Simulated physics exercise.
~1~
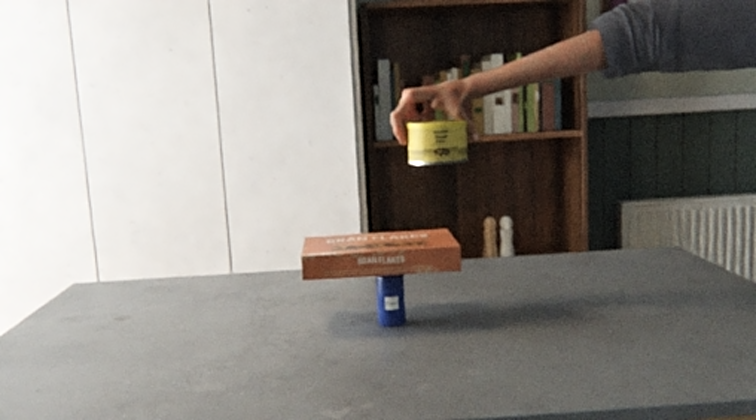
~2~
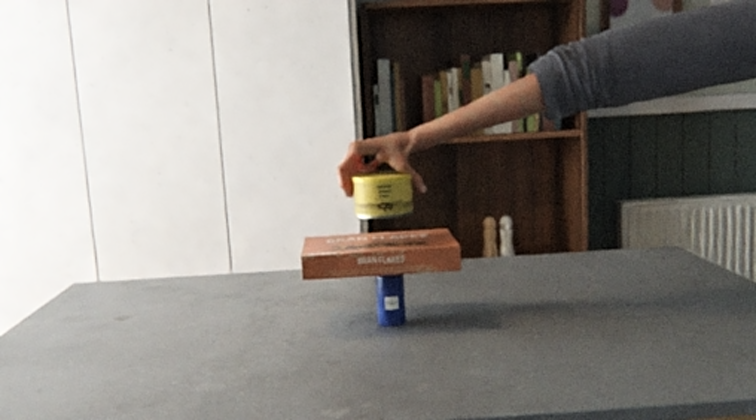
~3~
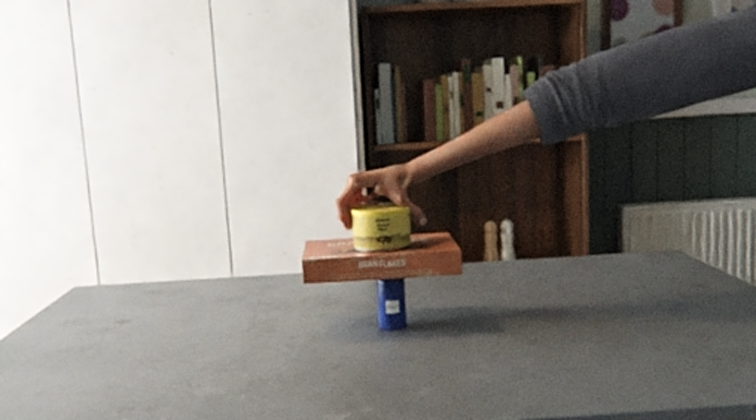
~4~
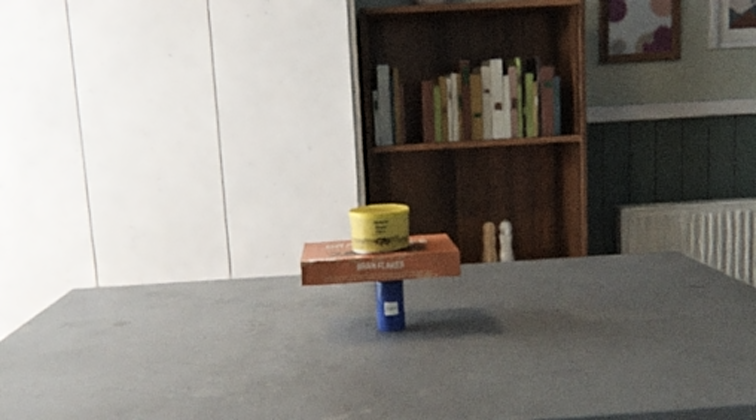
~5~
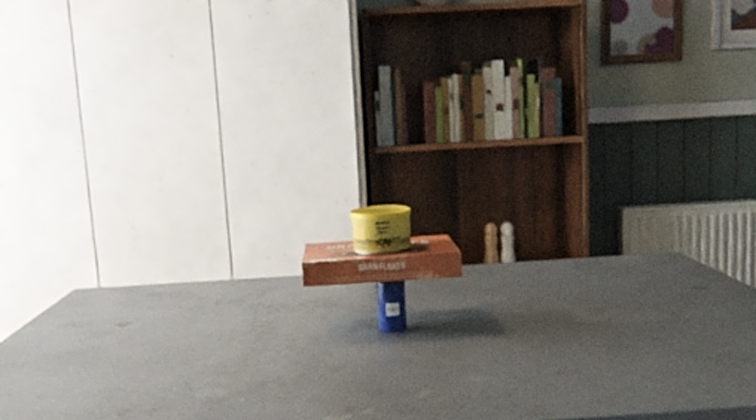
The footage shows a hand lowering a yellow tub onto an orange packet balanced flat on a small blue shaker on a grey table. The hand lets go and withdraws out of view, and the stack stays upright with everything still in place.
